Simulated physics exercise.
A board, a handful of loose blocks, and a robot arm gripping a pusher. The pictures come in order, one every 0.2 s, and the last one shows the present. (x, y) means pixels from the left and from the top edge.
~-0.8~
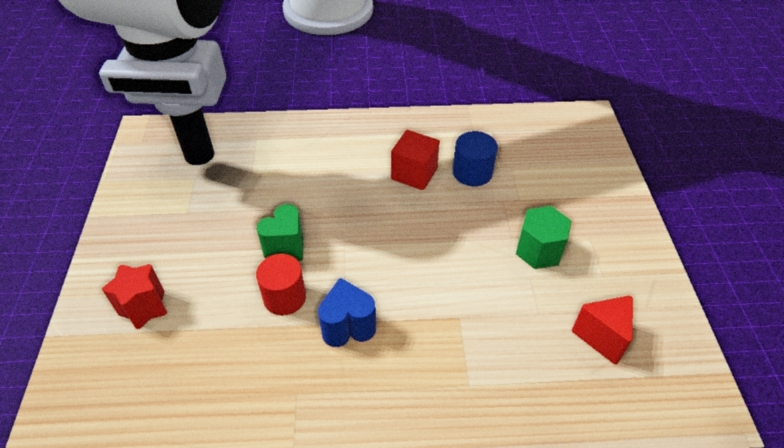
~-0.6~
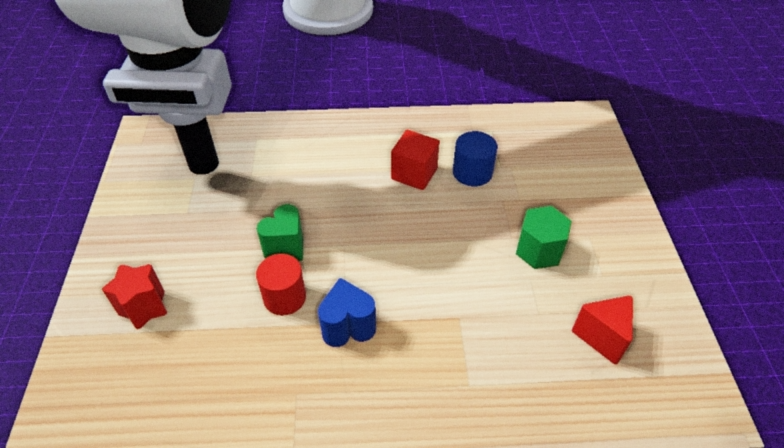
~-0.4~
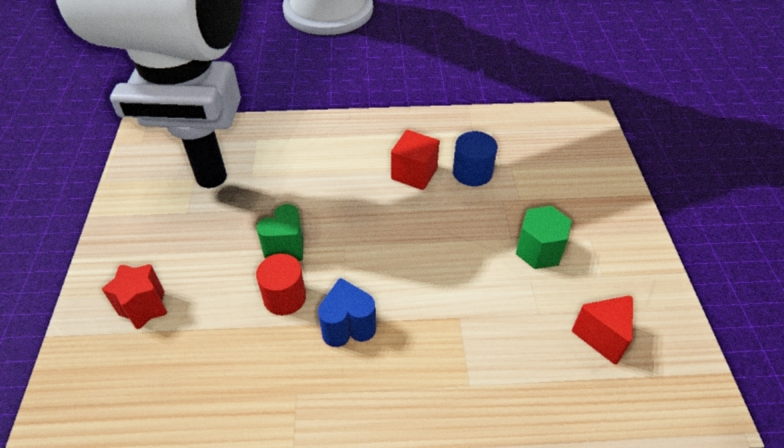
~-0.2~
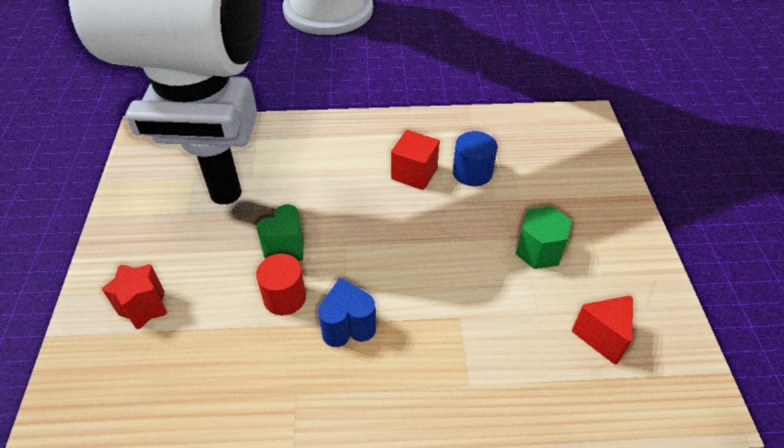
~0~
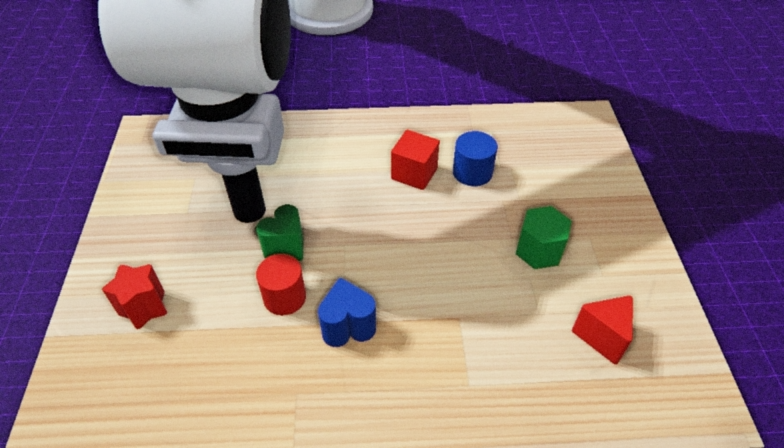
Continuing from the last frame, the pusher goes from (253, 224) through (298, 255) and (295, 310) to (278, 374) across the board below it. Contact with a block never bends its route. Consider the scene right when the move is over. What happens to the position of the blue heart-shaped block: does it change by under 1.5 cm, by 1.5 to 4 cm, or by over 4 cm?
Under 1.5 cm.
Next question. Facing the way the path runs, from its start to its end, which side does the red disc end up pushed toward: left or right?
The right-hand side.
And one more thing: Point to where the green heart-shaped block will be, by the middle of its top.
It is going to be at (327, 273).
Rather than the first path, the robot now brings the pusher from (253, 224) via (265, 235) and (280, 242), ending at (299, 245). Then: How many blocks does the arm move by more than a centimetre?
My forecast: 1.
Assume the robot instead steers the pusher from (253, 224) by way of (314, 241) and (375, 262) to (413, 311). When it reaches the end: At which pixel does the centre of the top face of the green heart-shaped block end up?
Answer: (312, 241).
What follows on the original path. One third of the way, pusher (296, 243); red disc (278, 276); green heart-shaped block (314, 248).
Two thirds of the way, pusher (292, 299); red disc (260, 315); green heart-shaped block (327, 273), turned 45° anticlockwise.
At the end, pusher (274, 363); red disc (224, 360); green heart-shaped block (327, 273), turned 45° anticlockwise; blue heart-shaped block not moved.
